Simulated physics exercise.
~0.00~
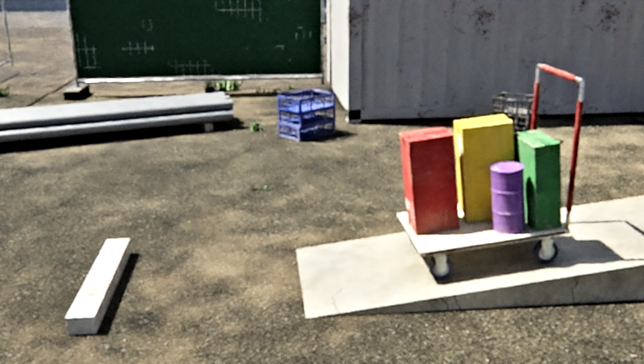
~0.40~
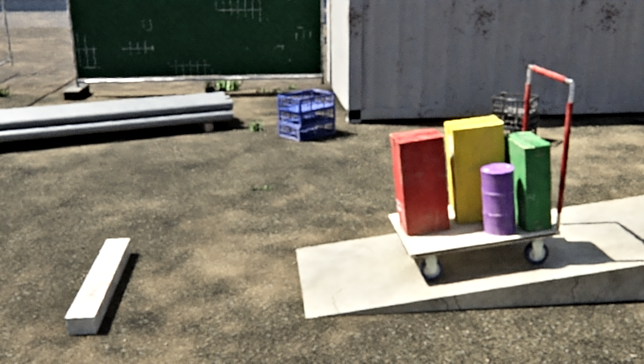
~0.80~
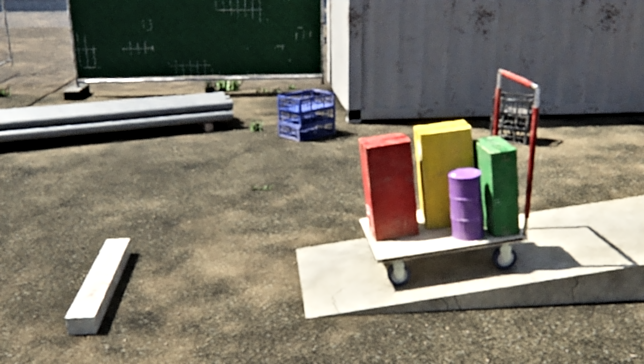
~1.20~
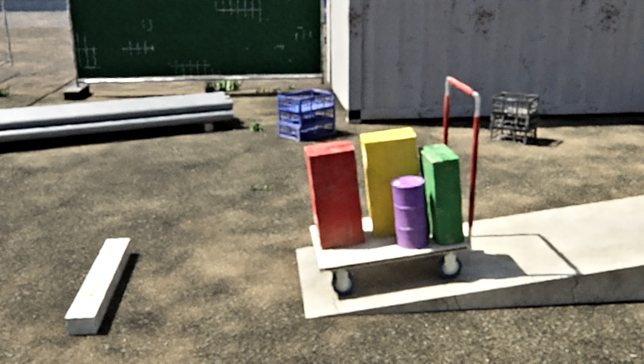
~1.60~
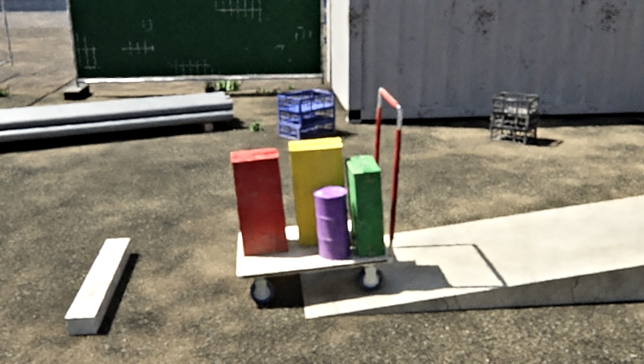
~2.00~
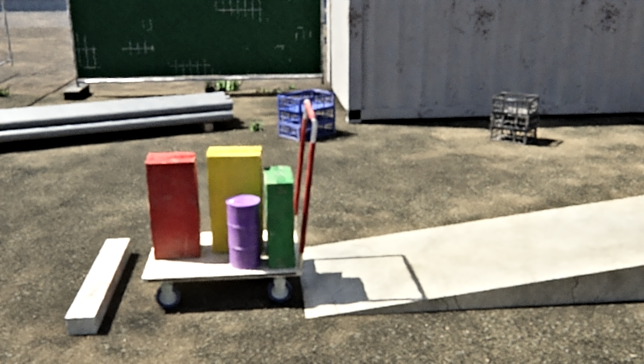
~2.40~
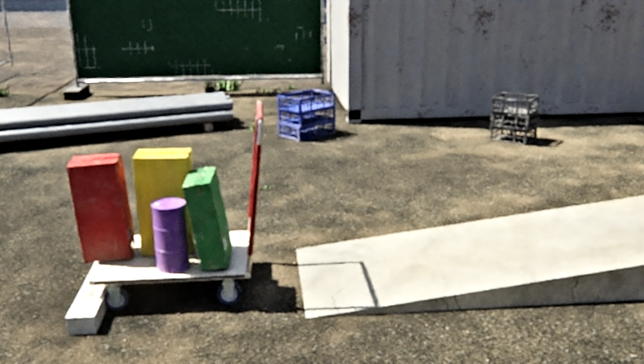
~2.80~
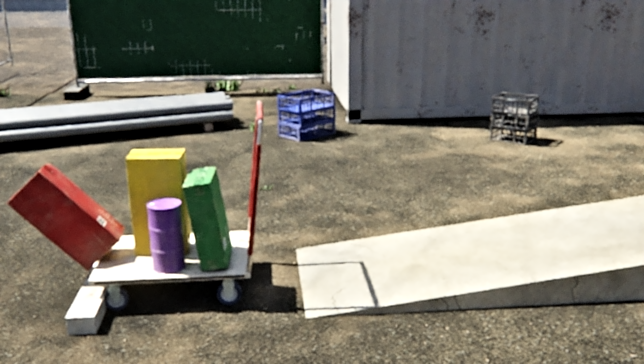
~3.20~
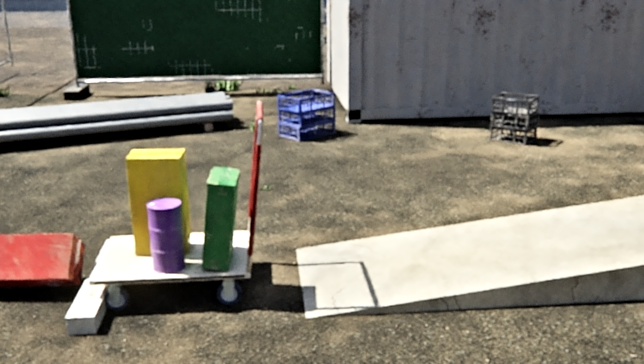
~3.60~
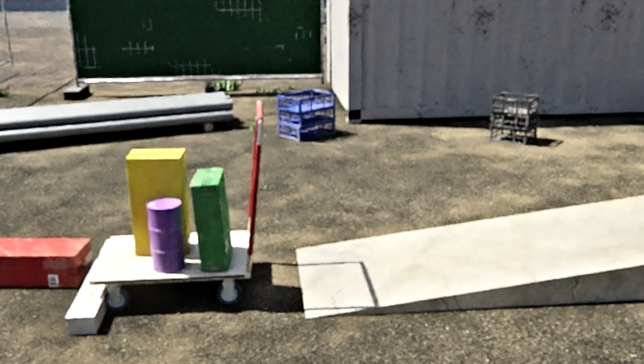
A flat trolley with a red handle, carrying a red box, a yellow box, a green box and a purple canister, rolls left down a pale ramp in a paved yard. It leaves the foot of the ramp and crosses the flat ground towards a low white kerb. There it stops abruptly, and the green box leans to the left. The red box then tips over the front edge, while the green box settles upright again. Finally the red box lies on its side on the ground beyond the kerb, and the other three pieces stand on the still trolley.
